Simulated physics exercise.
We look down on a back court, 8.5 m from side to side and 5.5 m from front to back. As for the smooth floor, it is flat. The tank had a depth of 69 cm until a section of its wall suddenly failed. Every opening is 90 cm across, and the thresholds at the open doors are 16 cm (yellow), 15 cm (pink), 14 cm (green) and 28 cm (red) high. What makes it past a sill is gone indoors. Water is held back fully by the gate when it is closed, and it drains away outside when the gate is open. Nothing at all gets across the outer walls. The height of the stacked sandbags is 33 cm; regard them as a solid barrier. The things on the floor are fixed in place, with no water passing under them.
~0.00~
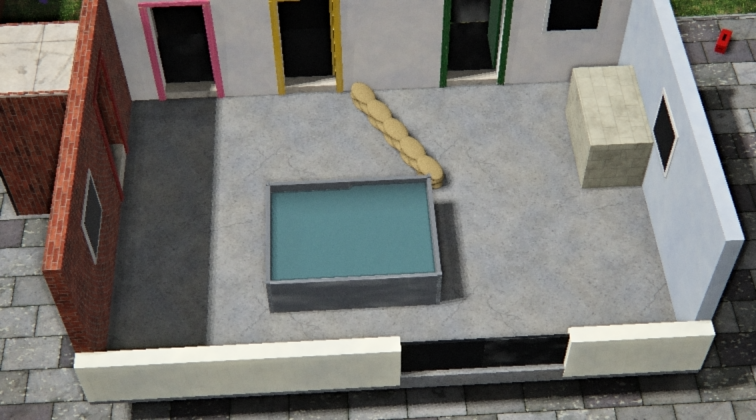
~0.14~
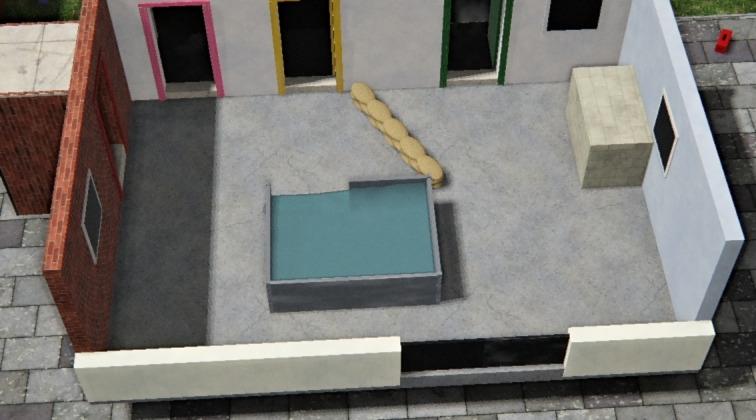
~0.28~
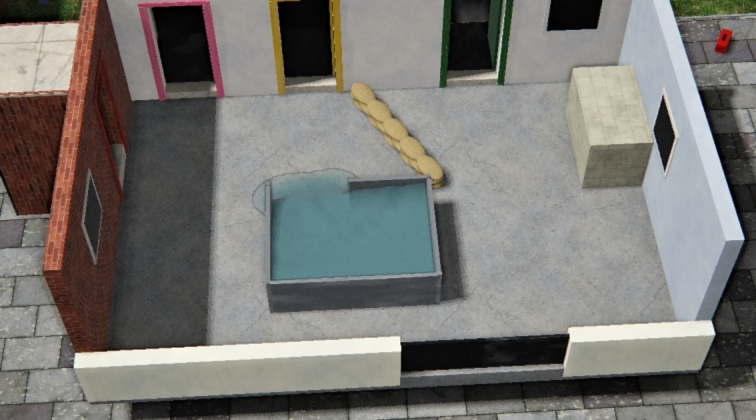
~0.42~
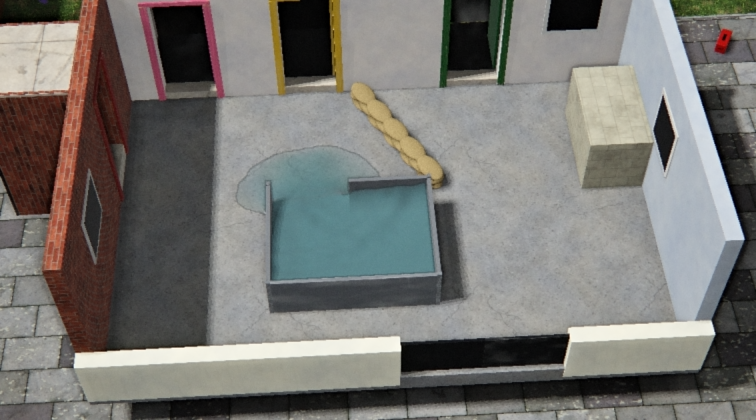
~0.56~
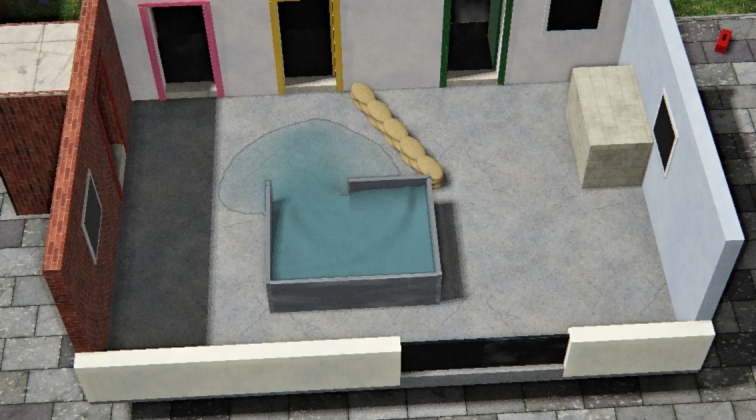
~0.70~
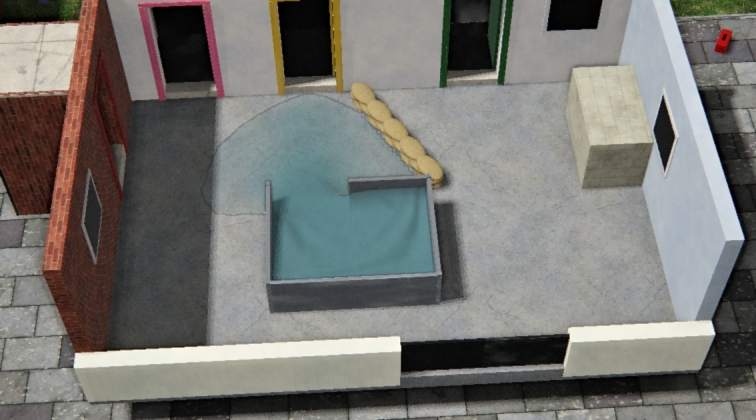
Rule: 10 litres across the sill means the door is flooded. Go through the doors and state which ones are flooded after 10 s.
In order: The yellow door lets in a larger amount than the limit, the pink door lets in a larger amount than the limit, the green door lets in a smaller amount than the limit, the red door lets in a smaller amount than the limit.
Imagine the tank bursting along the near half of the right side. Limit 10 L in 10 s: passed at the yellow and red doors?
Well, against that limit, at yellow it's within bounds, and at red it's within bounds.
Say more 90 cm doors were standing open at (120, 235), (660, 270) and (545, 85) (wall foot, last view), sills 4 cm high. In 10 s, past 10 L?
Note, doorways in listed order: Goes beyond, stays short, stays short.
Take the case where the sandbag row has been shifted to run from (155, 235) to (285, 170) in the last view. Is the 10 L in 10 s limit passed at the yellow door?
Note, yellow vs limit: Higher.
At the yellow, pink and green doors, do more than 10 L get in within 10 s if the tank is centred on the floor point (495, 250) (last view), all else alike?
For the yellow door, the amount is acceptable; for the pink door, the amount is acceptable; for the green door, the amount is too high.
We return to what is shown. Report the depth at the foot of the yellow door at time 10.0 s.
It comes to near 9.0 cm.
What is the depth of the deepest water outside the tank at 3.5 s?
Roughly 28 cm.
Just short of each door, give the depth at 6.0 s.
Yellow 15 cm, pink 19 cm, green 1 cm, red 16 cm.
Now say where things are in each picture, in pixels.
Still water, 69 cm deep, in the tank at (351, 231), in the first picture.
The front is at a hidden place, 0.7 m from the gap on the tank's far side; 0.3 m2 of floor is under water; 69 cm left at the back of the tank, in the second picture.
Water pours out on the tank's far side and has run 1.0 m, to a hidden place; typically 12 cm deep outside, 69 cm at the tank's back, in the third picture.
The front is at (327, 149), 1.4 m from the gap on the tank's far side; 2.3 m2 of floor is under water; 69 cm left at the back of the tank, in the fourth picture.
The front is at (319, 123), 2.0 m from the gap on the tank's far side; 3.9 m2 of floor is under water; 64 cm left at the back of the tank, in the fifth picture.
Water pours out on the tank's far side and has run 2.6 m, to (315, 98); typically 5 cm deep outside, 57 cm at the tank's back, in the sixth picture.
After 1.4 s water covers 20 % of the floor and is deepest (36 cm) near (289, 204); yellow door 34 cm at the sill, 56 L in, pink door 11 cm at the sill, 0 L in, green door not reached, red door not reached.
After 2.2 s water covers 25 % of the floor and is deepest (50 cm) near (143, 106); yellow door 37 cm at the sill, 169 L in, pink door 22 cm at the sill, 8 L in, green door 1 cm at the sill, 0 L in, red door 4 cm at the sill, 0 L in.
After 3.5 s water covers 30 % of the floor and is deepest (28 cm) near (131, 114); yellow door 26 cm at the sill, 274 L in, pink door 22 cm at the sill, 32 L in, green door 1 cm at the sill, 0 L in, red door 13 cm at the sill, 0 L in.
After 6.0 s water covers 55 % of the floor and is deepest (20 cm) near (141, 121); yellow door 15 cm at the sill, 308 L in, pink door 19 cm at the sill, 68 L in, green door 1 cm at the sill, 0 L in, red door 16 cm at the sill, 0 L in.
After 10.0 s water covers 80 % of the floor and is deepest (14 cm) near (111, 315); yellow door 9 cm at the sill, 308 L in, pink door 10 cm at the sill, 75 L in, green door 1 cm at the sill, 0 L in, red door 9 cm at the sill, 0 L in.
